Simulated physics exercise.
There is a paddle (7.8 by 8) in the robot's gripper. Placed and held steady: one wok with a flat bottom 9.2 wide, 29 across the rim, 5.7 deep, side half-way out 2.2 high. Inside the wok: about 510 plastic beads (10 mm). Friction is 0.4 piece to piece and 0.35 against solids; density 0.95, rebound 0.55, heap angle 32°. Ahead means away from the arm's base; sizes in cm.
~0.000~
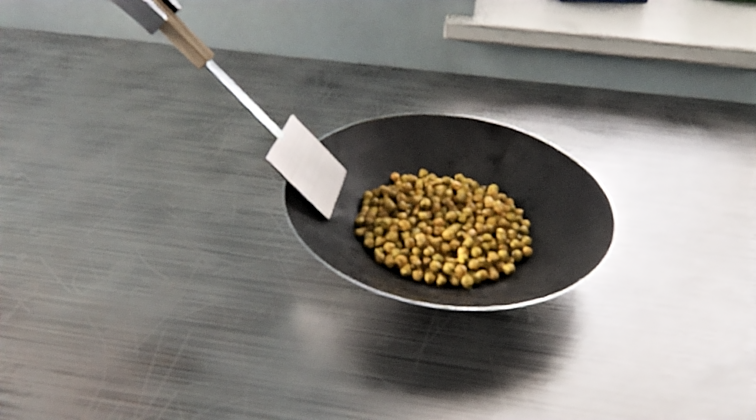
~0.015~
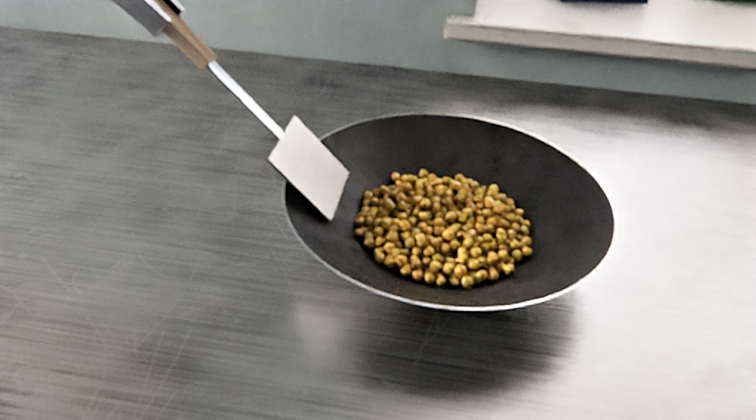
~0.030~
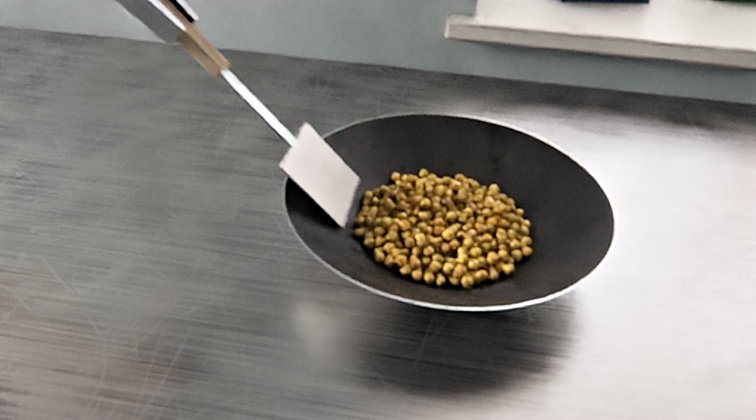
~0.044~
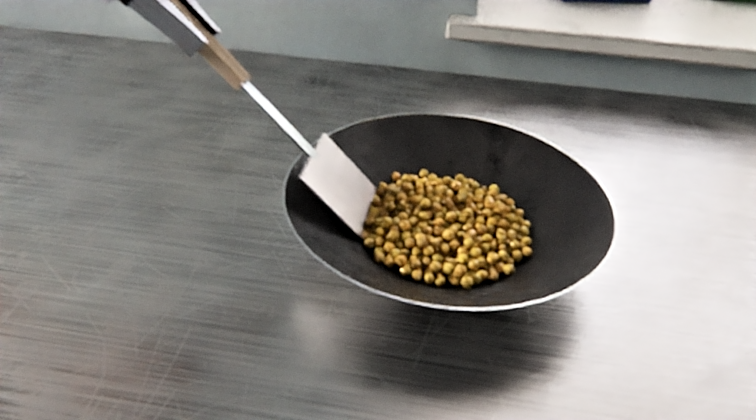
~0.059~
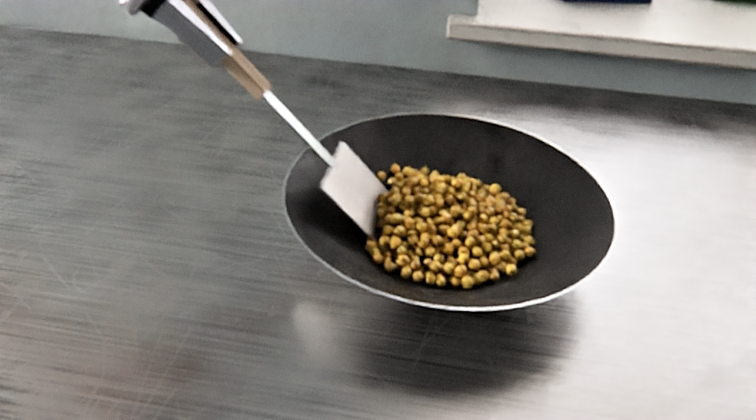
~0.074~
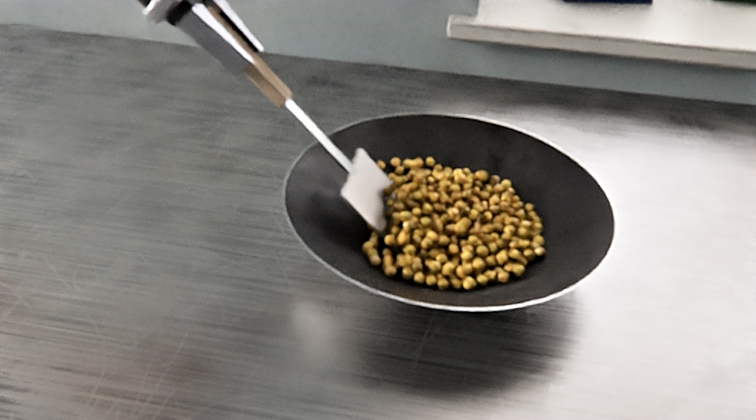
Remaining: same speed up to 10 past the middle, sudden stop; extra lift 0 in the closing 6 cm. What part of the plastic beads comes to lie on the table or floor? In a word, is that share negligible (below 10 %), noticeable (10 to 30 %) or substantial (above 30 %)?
In a word, substantial.
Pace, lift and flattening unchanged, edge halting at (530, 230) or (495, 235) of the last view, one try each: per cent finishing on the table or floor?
First try about 35 percent, second about 5 percent.
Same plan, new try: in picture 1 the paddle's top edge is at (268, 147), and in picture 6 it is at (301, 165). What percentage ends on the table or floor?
About 15 per cent.
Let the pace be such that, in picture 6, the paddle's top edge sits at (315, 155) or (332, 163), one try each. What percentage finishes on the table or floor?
Near 20 per cent in the first try and near 40 per cent in the second.
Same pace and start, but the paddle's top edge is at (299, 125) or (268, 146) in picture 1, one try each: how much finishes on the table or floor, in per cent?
Some 50 per cent, then some 50 per cent.
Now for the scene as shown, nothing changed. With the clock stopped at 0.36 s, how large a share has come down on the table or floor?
Roughly 30 percent.
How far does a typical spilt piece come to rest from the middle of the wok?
It's around 38 cm.
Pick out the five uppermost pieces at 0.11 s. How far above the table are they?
They are some 6 cm up.
After 0.11 s, sloping 47°, highest piece 7 above the table; 508 in the wok.
After 0.15 s, sloping 47°, highest piece 9 above the table; 508 in the wok.
After 0.36 s, sloping 47°, highest piece 7 above the table; 262 in the wok, 158 on the table or floor, 88 on the blade or in flight.
After 1.41 s, sloping 47°, highest piece 4 above the table; 262 in the wok, 246 on the table or floor.
In the end, 262 in the wok, 246 on the table or floor. That is 48 % on the table or floor.
